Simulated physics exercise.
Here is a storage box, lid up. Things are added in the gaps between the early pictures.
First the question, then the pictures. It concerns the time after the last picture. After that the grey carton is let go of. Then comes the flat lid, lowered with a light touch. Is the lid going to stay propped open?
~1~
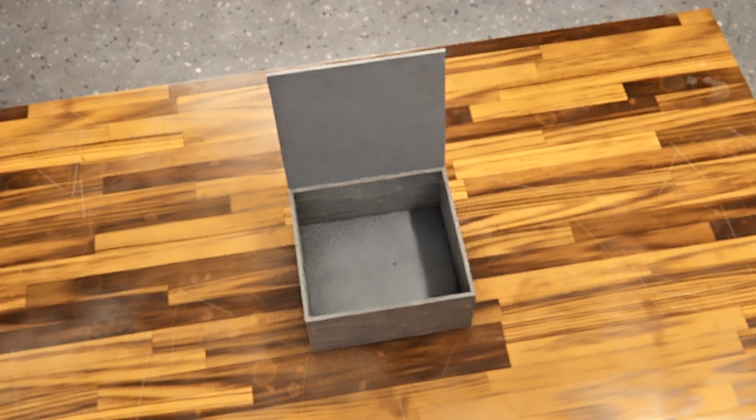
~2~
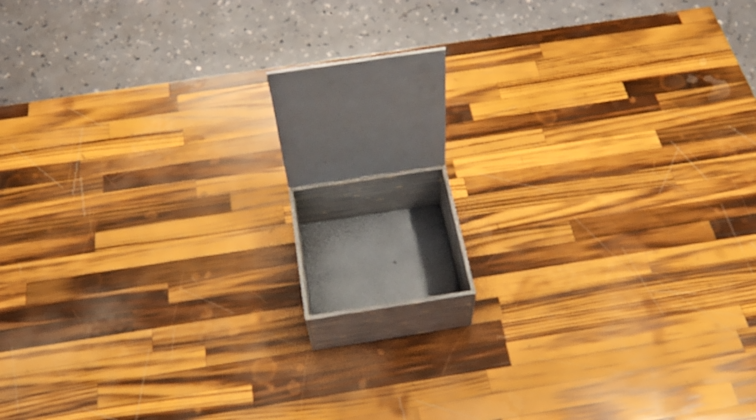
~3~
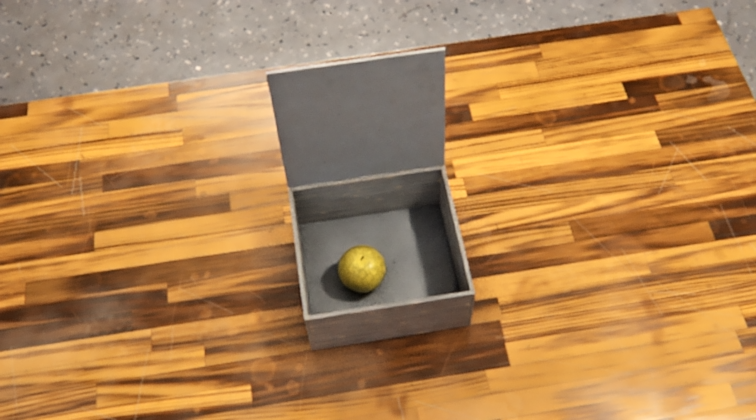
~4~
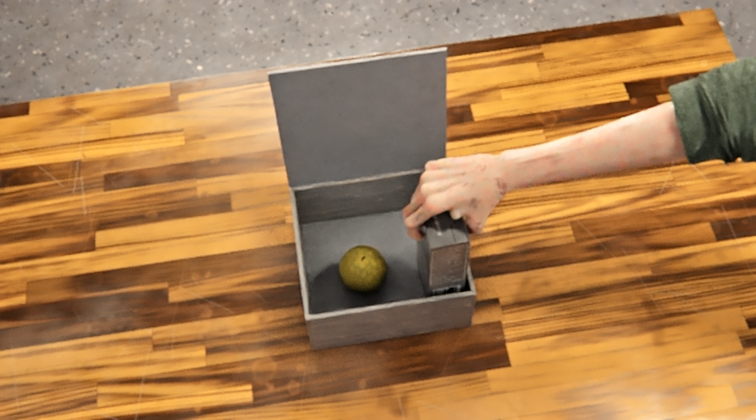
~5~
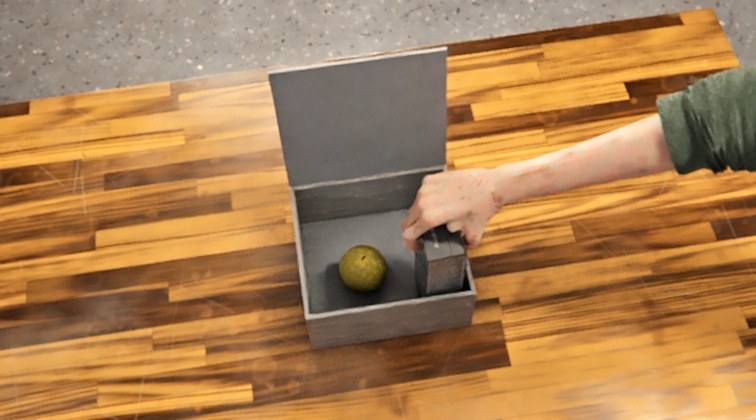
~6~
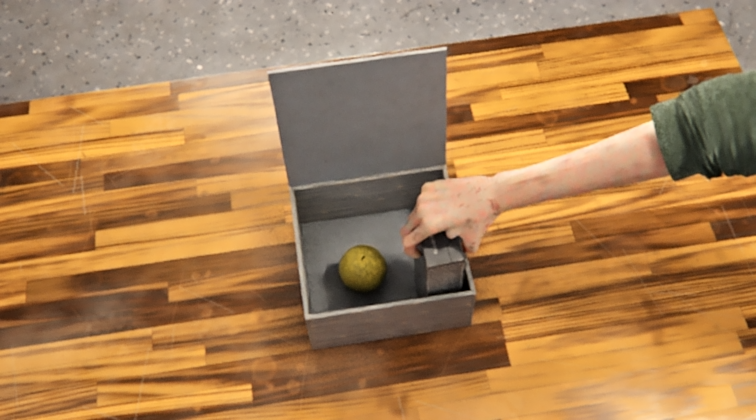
Yes. The lid will stay lifted.
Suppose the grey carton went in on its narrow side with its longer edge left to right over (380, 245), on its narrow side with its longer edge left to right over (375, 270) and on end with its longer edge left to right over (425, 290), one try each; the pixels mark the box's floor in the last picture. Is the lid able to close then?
Going in order, the lid comes down all the way, then comes down all the way, then is left partly open.
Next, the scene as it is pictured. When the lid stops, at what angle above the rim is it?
I'd say roughly 30 degrees above the rim.
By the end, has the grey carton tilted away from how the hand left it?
Well, the grey carton stays just as set.
Then, 1.20 s later than the last frame, lid starting down.
Then, 1.70 s later than the last frame, lid 51° above the rim.
Then, 2.90 s later than the last frame, lid 30° above the rim.
When it is over, lid 30° above the rim; both as before. End places, in pixels of the last picture, grey carton near (438, 271).
